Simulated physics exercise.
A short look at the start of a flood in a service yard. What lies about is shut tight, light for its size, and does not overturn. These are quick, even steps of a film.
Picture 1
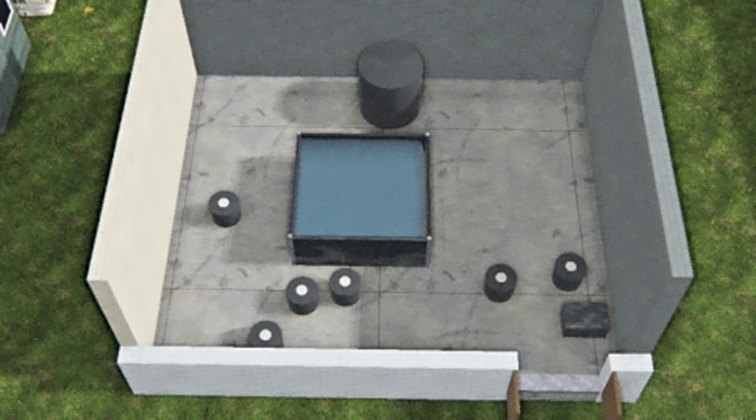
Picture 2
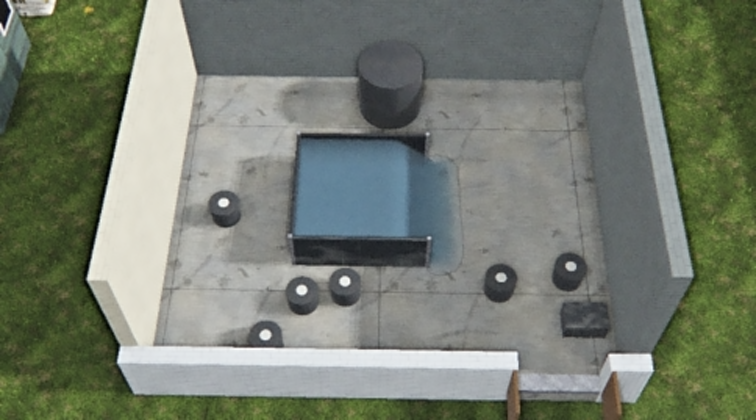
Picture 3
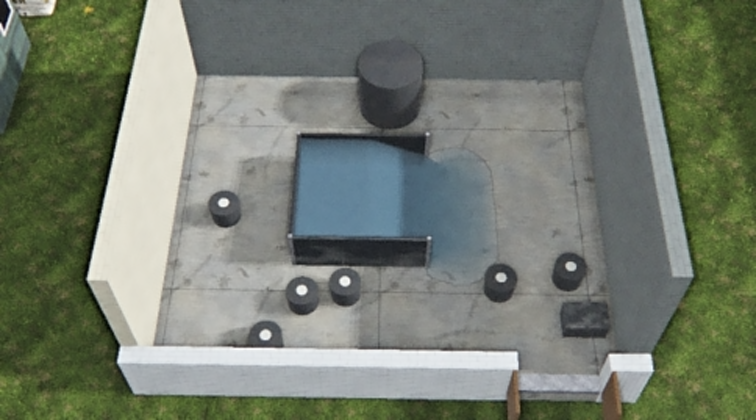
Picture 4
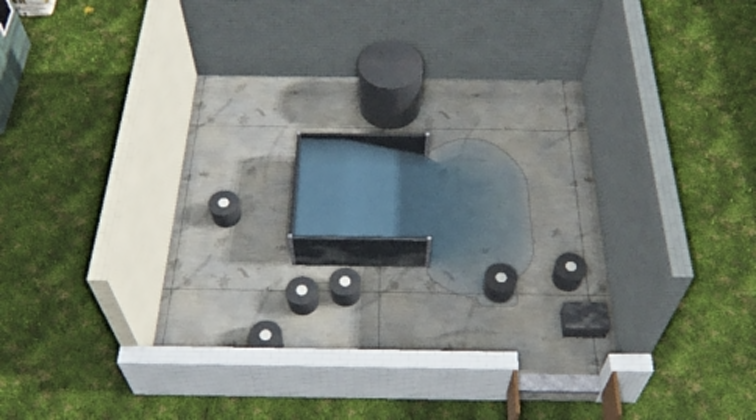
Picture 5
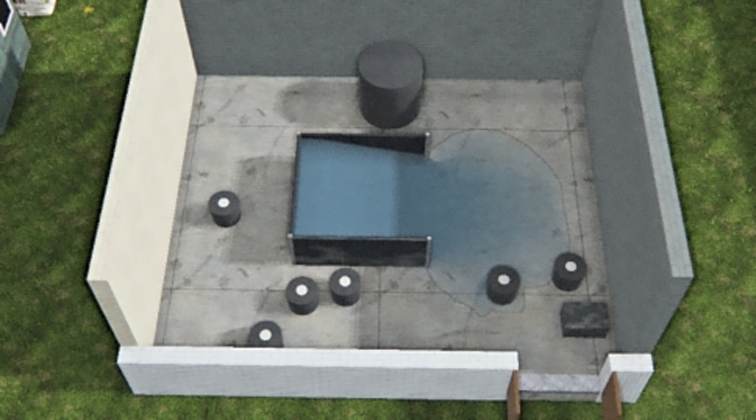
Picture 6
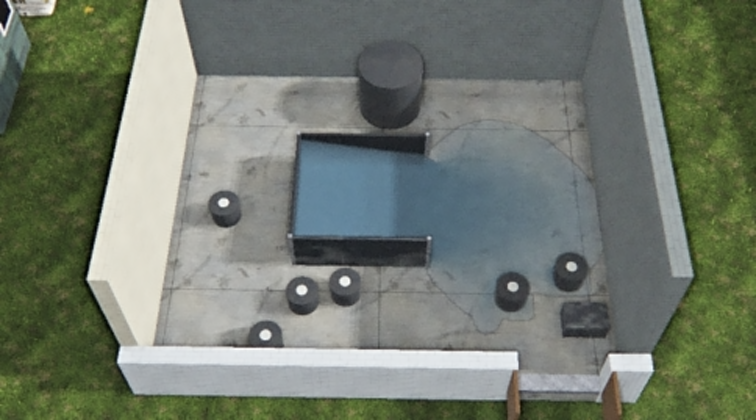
A square tank of blue water opens on its right side and the water spreads in a widening, rounded sheet across the grey paved floor of a walled yard, seen from high above with grass outside. Small dark tubs with pale tops stand left, below and right of the tank, with a large dark cylinder behind. The water reaches the tubs at lower right, nudging one slightly rightward, while the view stays still.
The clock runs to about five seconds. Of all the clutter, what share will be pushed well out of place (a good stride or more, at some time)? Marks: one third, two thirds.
Share: Between one and two thirds.
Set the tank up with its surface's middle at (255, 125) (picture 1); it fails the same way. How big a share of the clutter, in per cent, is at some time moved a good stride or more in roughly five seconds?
I make it 40 per cent.
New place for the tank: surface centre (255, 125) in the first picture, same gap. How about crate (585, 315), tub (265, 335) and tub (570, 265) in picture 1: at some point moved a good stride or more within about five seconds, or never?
In that order: Pushed that far, not that far, that far or more.
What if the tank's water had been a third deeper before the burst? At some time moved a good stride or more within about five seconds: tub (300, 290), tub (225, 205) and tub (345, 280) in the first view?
As listed: Not that far, not that far, never so far.
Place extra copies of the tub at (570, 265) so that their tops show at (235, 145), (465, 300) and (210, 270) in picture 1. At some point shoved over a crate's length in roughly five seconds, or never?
As listed: Not that far, no, less than that.
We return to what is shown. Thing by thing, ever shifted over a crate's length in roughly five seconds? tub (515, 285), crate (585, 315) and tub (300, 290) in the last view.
One after the other: Shifted that much, that far or more, not that far.
A moment on, 1 of 7 are well off their spots; 0 afloat.
Next, 3 of 7 are well off their spots; 2 afloat.
Later, 3 of 7 are well off their spots; 1 afloat.
In the end, 3 of 7 are well off their spots, and 3 have been at some point; 0 afloat.
